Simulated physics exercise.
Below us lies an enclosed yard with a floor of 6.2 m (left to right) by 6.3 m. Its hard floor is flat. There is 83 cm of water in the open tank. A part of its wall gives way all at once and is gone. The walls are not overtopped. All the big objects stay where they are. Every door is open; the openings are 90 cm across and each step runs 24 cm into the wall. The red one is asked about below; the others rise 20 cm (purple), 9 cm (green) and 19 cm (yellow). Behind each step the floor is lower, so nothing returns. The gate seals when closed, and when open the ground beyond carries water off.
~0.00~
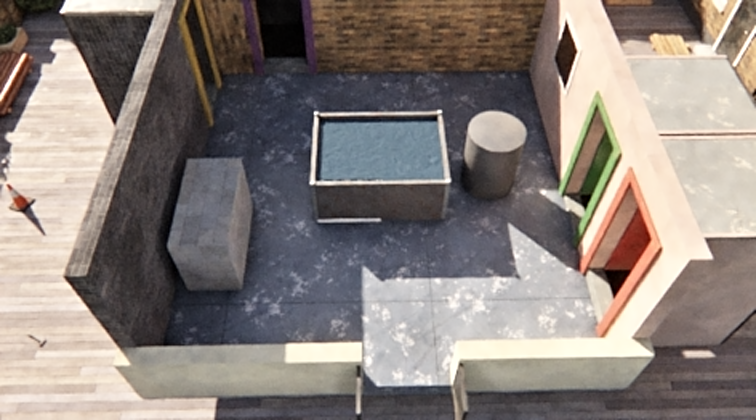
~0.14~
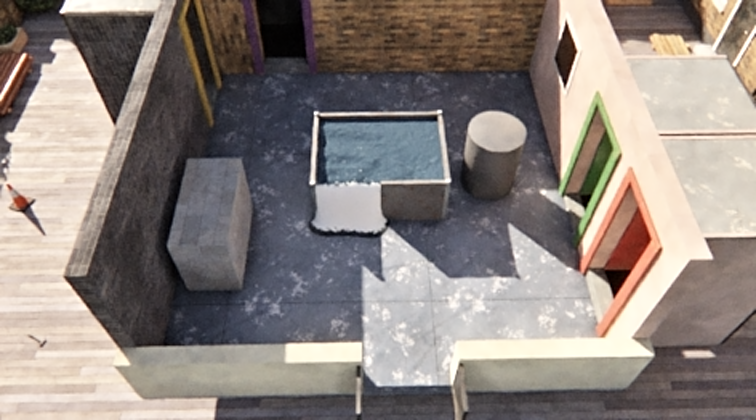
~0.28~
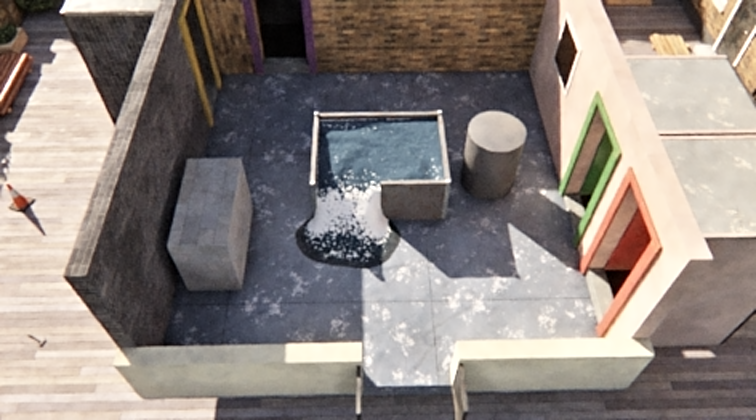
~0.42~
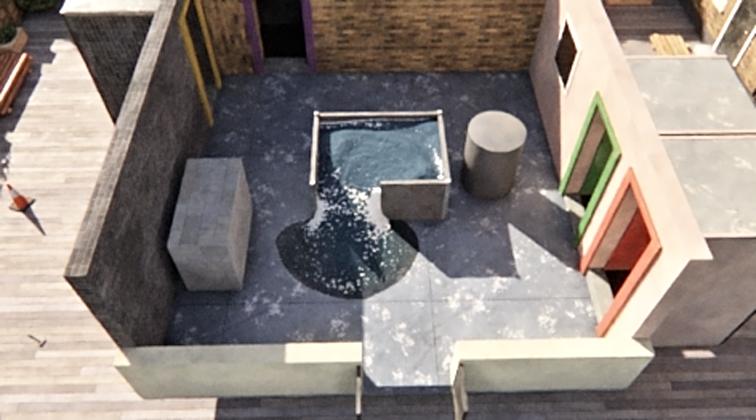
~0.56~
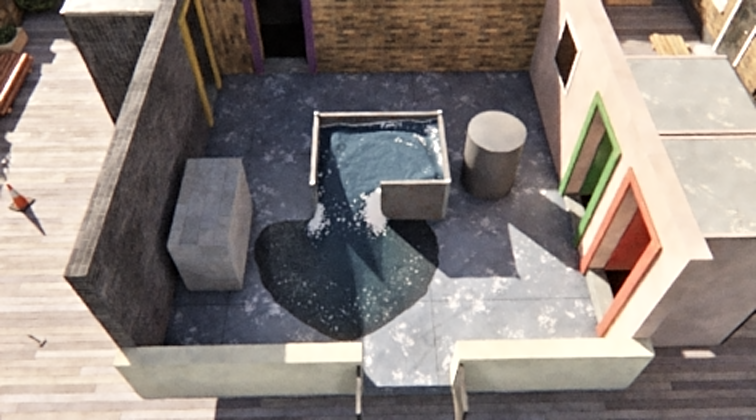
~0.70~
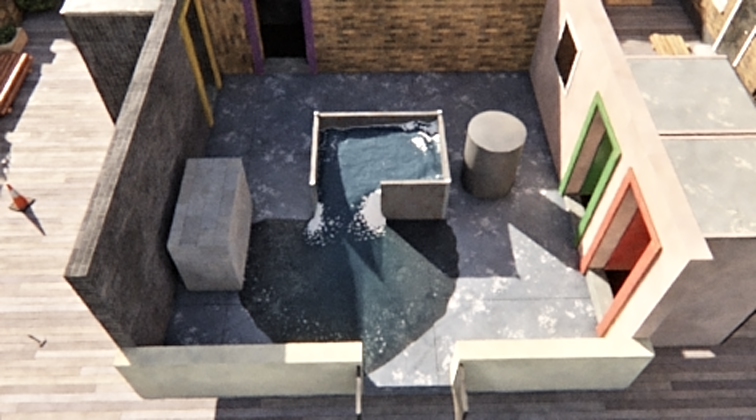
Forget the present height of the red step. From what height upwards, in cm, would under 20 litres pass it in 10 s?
About 8.5 cm.
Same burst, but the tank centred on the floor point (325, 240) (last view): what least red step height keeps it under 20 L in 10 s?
About 14.0 cm.
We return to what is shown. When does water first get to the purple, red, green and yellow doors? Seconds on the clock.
Purple 4.0 s, red 2.6 s, green 3.6 s, yellow 3.2 s.
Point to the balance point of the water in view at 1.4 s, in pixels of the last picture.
Around (356, 230).
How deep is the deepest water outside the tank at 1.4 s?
About 41 cm.
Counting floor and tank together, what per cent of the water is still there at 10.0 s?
Some 70 per cent remains.
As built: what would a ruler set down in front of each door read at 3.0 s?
Depths in cm: Purple 0, red 5, green 0, yellow 0.
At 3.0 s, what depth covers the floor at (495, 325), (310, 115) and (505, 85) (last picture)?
About 2, 0 and 0 cm.
After 1.4 s water covers 25 % of the floor, deepest (41 cm) near (346, 222); it has not reached the red door.
After 3.0 s water covers 40 % of the floor, deepest (30 cm) near (188, 292); 5 cm at the red door, 0 litres in over its 19 cm step.
After 10.0 s water covers 95 % of the floor, deepest (10 cm) near (605, 365); 8 cm at the red door, 0 litres in over its 19 cm step.
At the red door as built, the water arrived by 2.7 s and peaked near 13 cm at 6.4 s.
Run again over the same 10 s with other heights there, 35 litres in over 7 cm, 11 litres over 9.5 cm. The limit of 20 litres is kept from about 8.5 cm up.
